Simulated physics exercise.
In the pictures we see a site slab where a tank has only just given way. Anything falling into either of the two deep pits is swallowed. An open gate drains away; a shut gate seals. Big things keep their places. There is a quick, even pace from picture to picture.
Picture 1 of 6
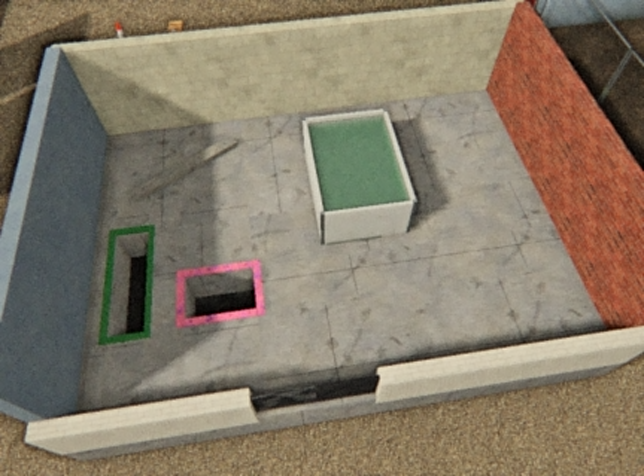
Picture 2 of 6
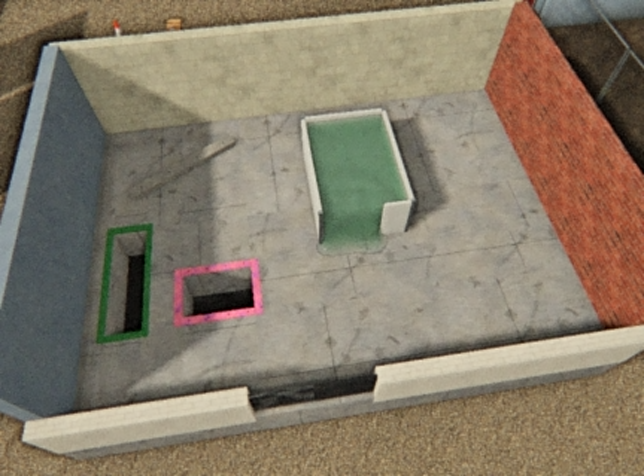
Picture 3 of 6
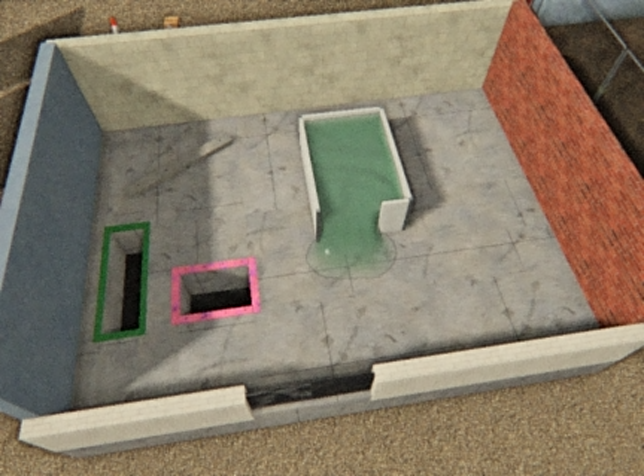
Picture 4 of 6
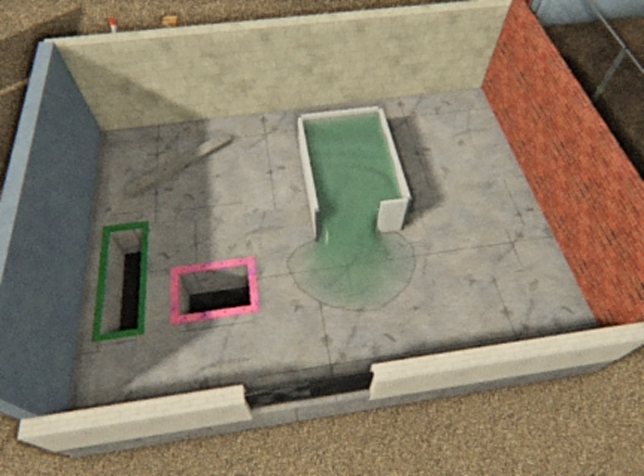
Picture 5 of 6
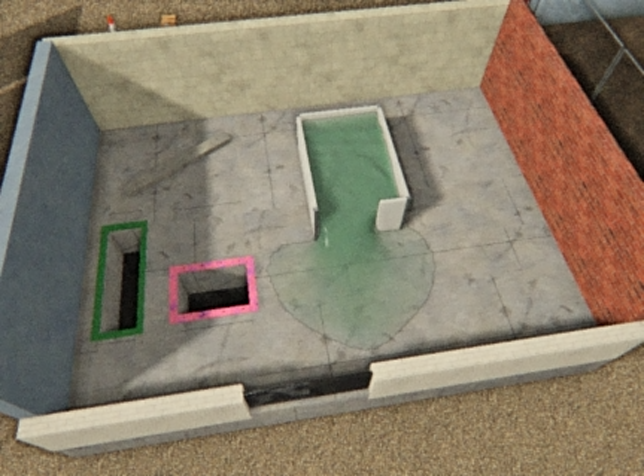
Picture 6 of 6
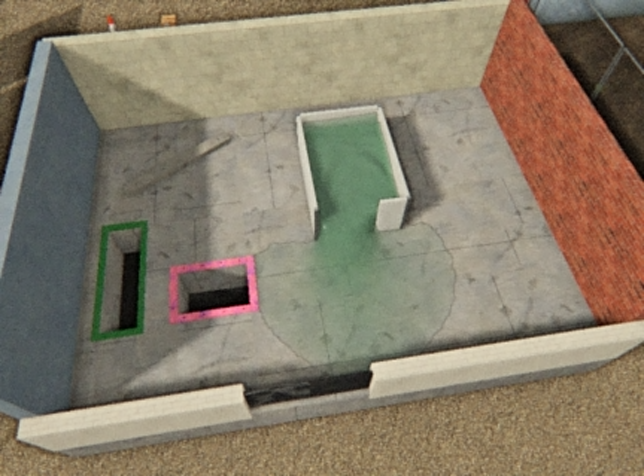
On a walled concrete slab, green water bursts from the opened near end of a white tank and spreads across the floor.
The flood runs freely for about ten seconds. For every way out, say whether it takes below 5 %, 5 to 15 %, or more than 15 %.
It ends like this: The gate takes below 5 %; the pink pit takes below 5 %; the green pit takes more than 15 %.
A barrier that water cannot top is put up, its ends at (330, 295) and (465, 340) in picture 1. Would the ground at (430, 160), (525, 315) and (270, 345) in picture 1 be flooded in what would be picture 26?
Running through them in order, the first comes out free from flooding, the second taken by the flood and the last taken by the flood.
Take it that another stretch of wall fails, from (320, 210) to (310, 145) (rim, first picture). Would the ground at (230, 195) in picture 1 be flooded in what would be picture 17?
Verdict: Wet.
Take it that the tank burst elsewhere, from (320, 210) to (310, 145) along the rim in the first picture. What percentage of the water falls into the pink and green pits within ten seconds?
In percent: Pink 20, green 50.
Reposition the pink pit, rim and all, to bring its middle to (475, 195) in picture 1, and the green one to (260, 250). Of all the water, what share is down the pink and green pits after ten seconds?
Pink has 6 parts of a hundred and green has 4.
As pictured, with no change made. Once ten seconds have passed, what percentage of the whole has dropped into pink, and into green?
I'd put them at roughly 2 and 30 per cent respectively.
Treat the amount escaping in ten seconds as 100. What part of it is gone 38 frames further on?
Close to 60 %.
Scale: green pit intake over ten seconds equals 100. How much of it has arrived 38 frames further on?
Roughly 55 per cent.
A moment on, water covers 20 % of the floor; the gate 0 %, the pink pit 0 %, the green pit 0 %.
Next, water covers 30 % of the floor; the gate 0 %, the pink pit 1 %, the green pit 0 %.
Then, water covers 40 % of the floor; the gate 0 %, the pink pit 1 %, the green pit 3 %.
Later, water covers 65 % of the floor; the gate 0 %, the pink pit 2 %, the green pit 17 %.
In the end, water covers 80 % of the floor; the gate 0 %, the pink pit 2 %, the green pit 31 %.
